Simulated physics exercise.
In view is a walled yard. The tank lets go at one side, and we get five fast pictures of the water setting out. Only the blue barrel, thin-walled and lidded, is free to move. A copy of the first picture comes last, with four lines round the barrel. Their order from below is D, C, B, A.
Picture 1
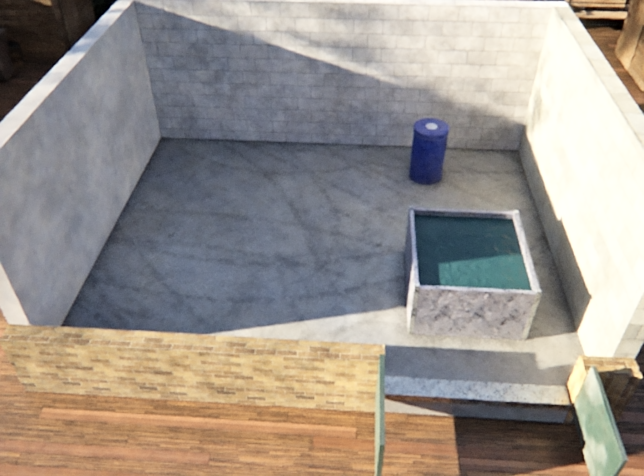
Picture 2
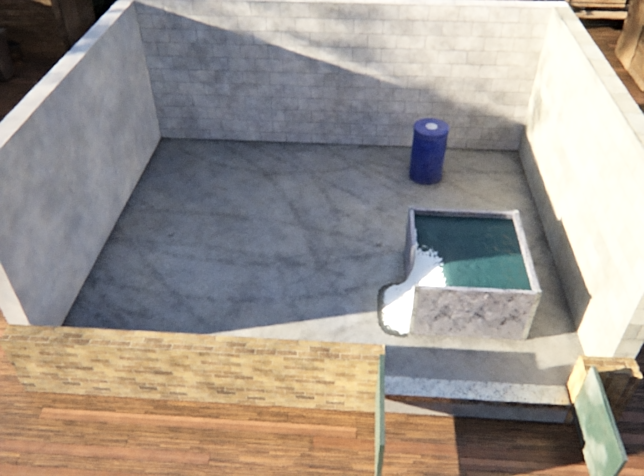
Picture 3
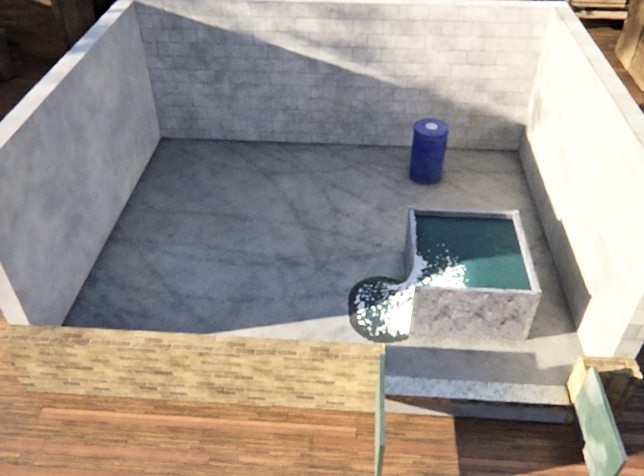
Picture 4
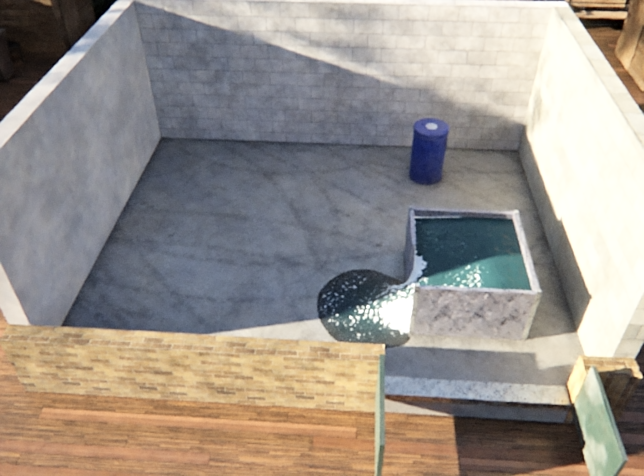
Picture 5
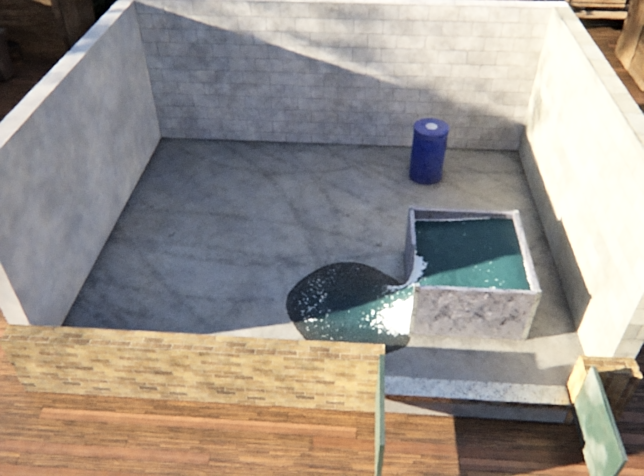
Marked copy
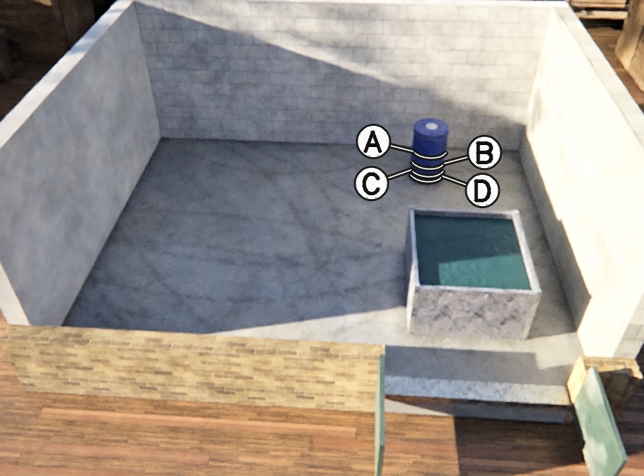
Water poured out of the left side of a full stone tank in a walled yard, foaming white at first, then spreading leftward across the floor in a dark, rounded puddle while the blue barrel stayed still.
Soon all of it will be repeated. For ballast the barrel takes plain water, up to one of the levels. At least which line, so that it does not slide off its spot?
D is the one.
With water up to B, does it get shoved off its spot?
No.
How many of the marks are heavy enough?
All of them.
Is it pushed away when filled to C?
No.
On the marked copy, A at (430, 158); B at (428, 169); C at (427, 176); D at (427, 181); from the bottom up D, C, B, A.
For mark A, it does not move.
For mark B, it does not move.
For mark C, it does not move.
For mark D, it does not move.
